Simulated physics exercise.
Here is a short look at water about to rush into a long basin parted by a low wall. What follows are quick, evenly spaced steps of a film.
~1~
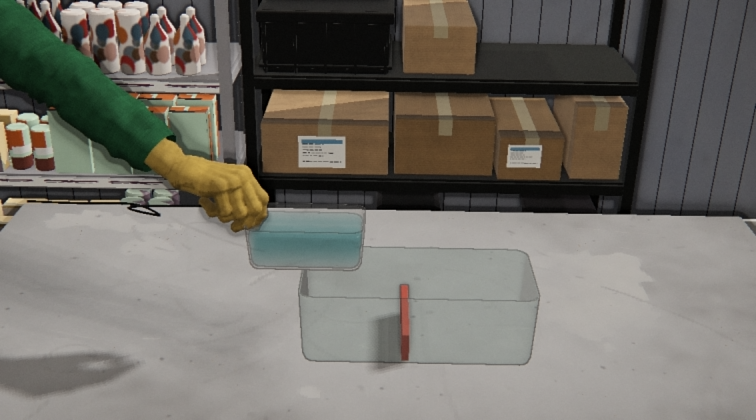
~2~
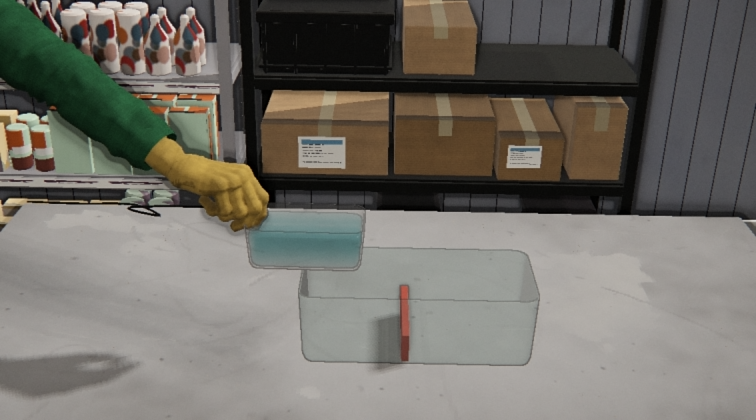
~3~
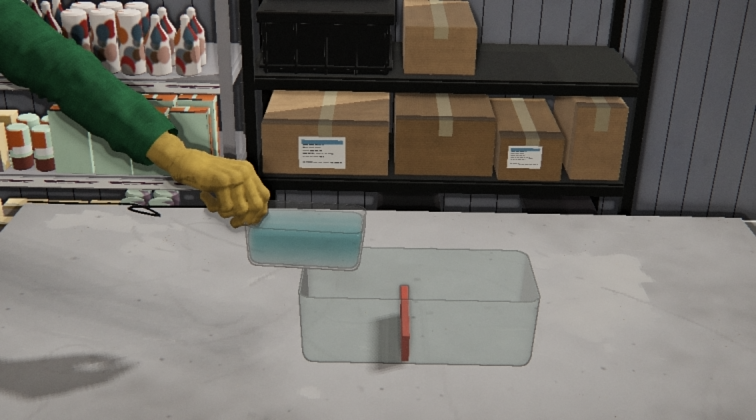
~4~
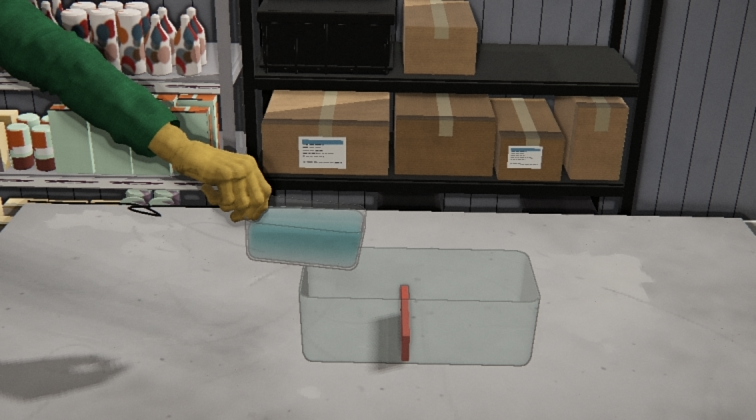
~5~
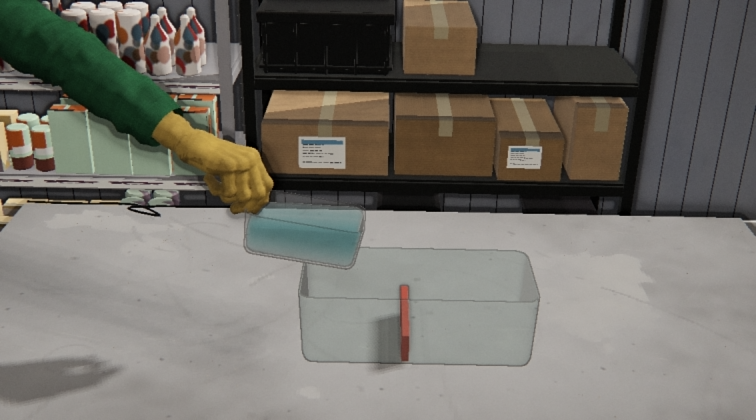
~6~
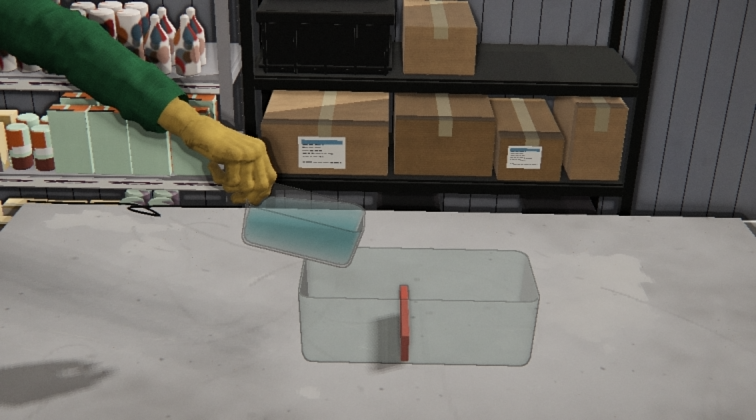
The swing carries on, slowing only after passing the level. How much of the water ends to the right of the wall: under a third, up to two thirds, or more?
Upwards of two thirds.
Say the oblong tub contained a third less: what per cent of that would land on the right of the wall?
It works out near 85 percent.
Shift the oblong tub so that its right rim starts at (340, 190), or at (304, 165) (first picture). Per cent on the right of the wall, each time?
Close to 70 in a hundred, then close to 50 in a hundred.
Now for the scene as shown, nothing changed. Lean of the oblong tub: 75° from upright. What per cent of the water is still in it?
Roughly 40 percent remains at that point.
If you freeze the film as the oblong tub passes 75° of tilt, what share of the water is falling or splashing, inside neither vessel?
Some 45 per cent, I'd say.
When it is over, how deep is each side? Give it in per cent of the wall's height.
Left part: 10 per cent; right part: 50.
A moment on, the oblong tub is tipped on its side and 38 per cent is still to pour, 4 is left of the wall and 12 right of it.
Next, the oblong tub is tipped right over and 2 per cent is still to pour, 6 is left of the wall and 84 right of it.
Then the oblong tub is tipped right over and 0 per cent is still to pour, 14 is left of the wall and 84 right of it.
Later the oblong tub is tipped right over and 0 per cent is still to pour, 14 is left of the wall and 84 right of it.
At rest 14 per cent lies left of the wall, 84 right of it and 2 outside.
